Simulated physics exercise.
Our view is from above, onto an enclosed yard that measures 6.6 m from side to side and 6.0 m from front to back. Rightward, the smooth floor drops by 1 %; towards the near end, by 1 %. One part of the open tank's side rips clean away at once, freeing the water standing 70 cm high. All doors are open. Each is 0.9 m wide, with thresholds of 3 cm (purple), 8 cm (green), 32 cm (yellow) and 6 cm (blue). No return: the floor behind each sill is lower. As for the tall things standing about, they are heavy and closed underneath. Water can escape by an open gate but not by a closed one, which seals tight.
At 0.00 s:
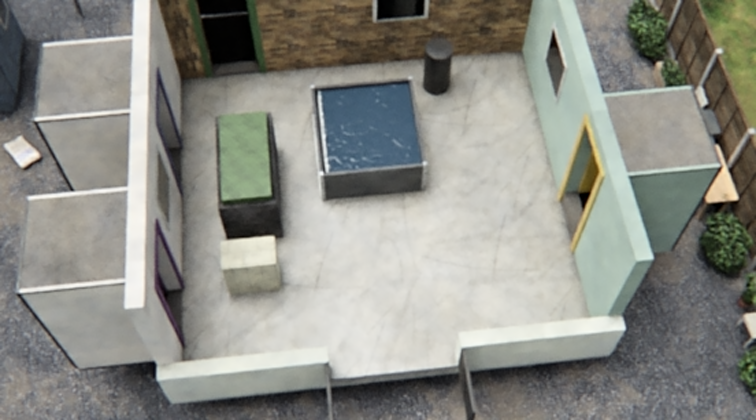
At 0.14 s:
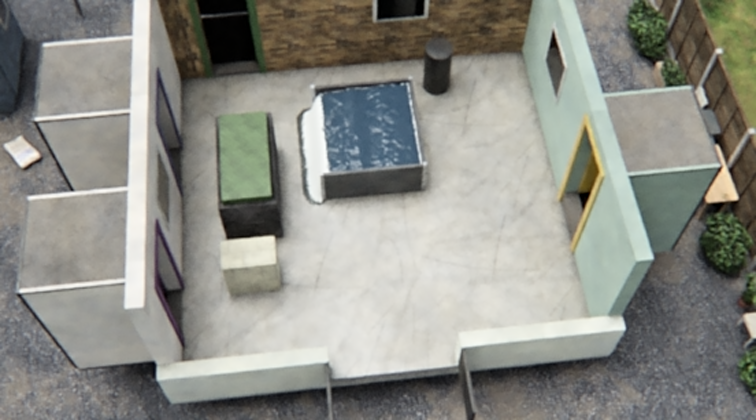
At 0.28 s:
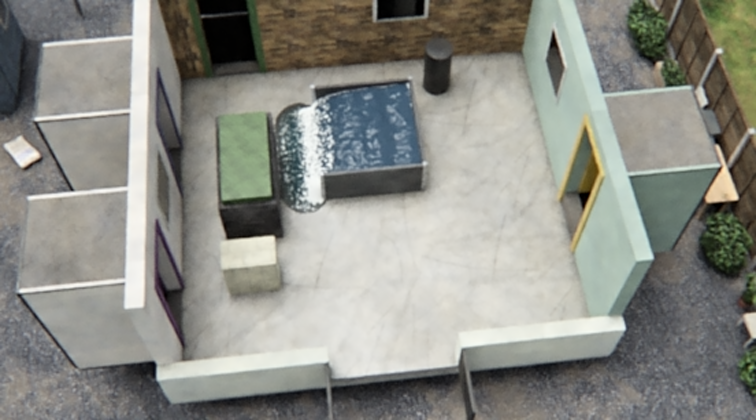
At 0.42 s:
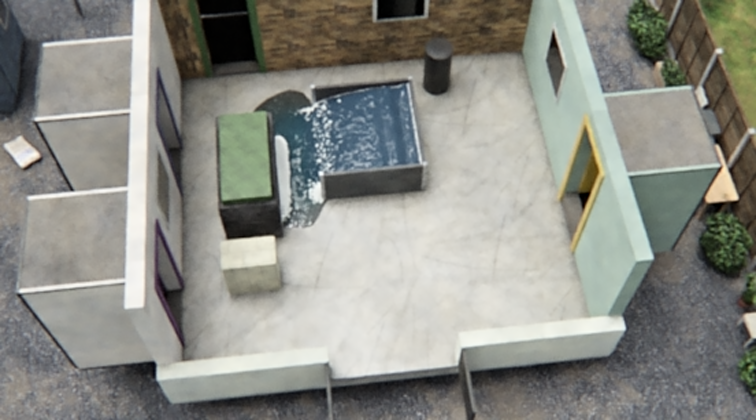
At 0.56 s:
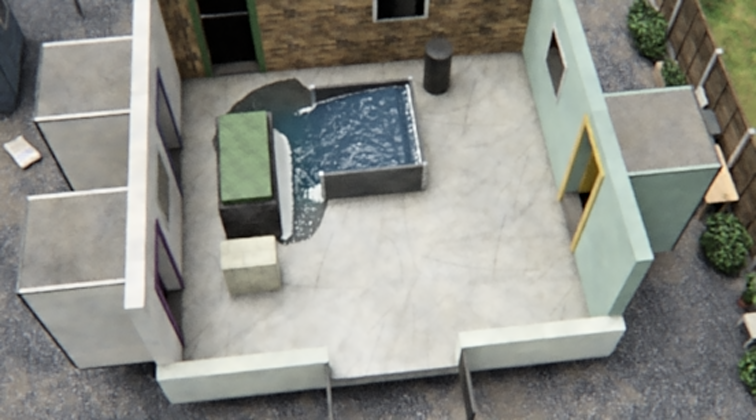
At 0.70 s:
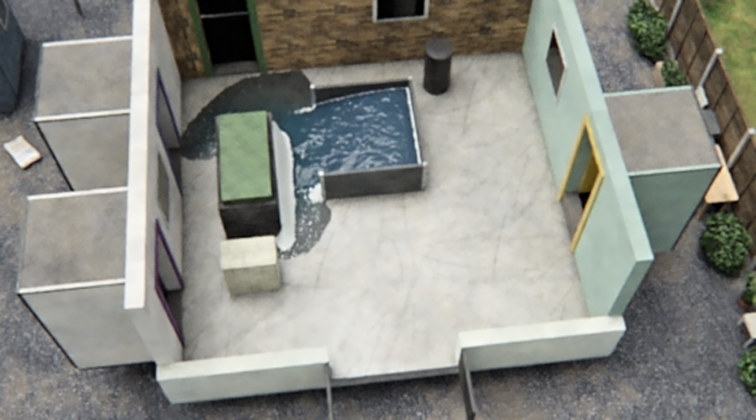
Water burst out of the left side of an open tank in a walled yard, foamed up against a green-topped block, then spread around it, mostly behind it toward the left wall.
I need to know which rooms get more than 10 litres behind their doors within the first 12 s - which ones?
As I see it, the purple door will not hold enough water back, the green door will not hold enough water back, the yellow door will hold enough water back, the blue door will not hold enough water back.
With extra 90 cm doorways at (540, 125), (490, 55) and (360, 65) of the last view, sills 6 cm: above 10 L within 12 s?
In turn: Short of it, short of it, short of it.
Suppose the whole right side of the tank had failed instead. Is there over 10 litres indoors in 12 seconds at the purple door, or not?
Against the limit, purple exceeds it.
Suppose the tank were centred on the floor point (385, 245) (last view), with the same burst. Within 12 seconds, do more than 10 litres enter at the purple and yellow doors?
Purple gets more than that, yellow gets no more than that.
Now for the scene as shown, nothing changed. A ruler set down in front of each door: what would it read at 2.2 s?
Depths: Purple door 0 cm, green door 27 cm, yellow door 0 cm, blue door 9 cm.
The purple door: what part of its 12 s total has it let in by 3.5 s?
About 0%.
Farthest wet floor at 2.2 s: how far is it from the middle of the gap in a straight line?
I'd say close to 4.4 m.
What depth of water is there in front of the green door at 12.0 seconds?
About 2.0 cm.
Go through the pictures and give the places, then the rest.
The first frame shows the open tank at (367, 128) is whole and still, 70 cm deep.
In the second frame, water pours out at (320, 148) and has run 1.0 m, to (312, 111); typically 9 cm deep outside, 70 cm at the open tank's back.
In the third frame, the front is at (289, 110), 1.2 m from the gap at (320, 149); 1.4 m2 of floor is under water; 70 cm left at the back of the open tank.
In the fourth frame, water pours out at (320, 149) and has run 1.5 m, to (284, 223); typically 14 cm deep outside, 64 cm at the open tank's back.
In the fifth frame, the front is at a hidden place, 1.9 m from the gap at (320, 150); 3.2 m2 of floor is under water; 59 cm left at the back of the open tank.
In the sixth frame, the front is at (185, 143), 2.5 m from the gap at (320, 150); 4.2 m2 of floor is under water; 58 cm left at the back of the open tank.
After 1.4 s water covers 25 % of the floor and is deepest (61 cm) near (181, 81); purple door not reached, green door 18 cm at the sill, 0 L in, yellow door not reached, blue door 9 cm at the sill, 9 L in.
After 2.2 s water covers 40 % of the floor and is deepest (32 cm) near (229, 77); purple door not reached, green door 27 cm at the sill, 66 L in, yellow door not reached, blue door 9 cm at the sill, 18 L in.
After 3.5 s water covers 55 % of the floor and is deepest (16 cm) near (269, 104); purple door 6 cm at the sill, 0 L in, green door 15 cm at the sill, 157 L in, yellow door not reached, blue door 9 cm at the sill, 27 L in.
After 7.0 s water covers 70 % of the floor and is deepest (10 cm) near (206, 334); purple door 6 cm at the sill, 41 L in, green door 8 cm at the sill, 177 L in, yellow door 2 cm at the sill, 0 L in, blue door 5 cm at the sill, 42 L in.
After 12.0 s water covers 85 % of the floor and is deepest (8 cm) near (510, 335); purple door 4 cm at the sill, 60 L in, green door 2 cm at the sill, 177 L in, yellow door 6 cm at the sill, 0 L in, blue door 2 cm at the sill, 42 L in.
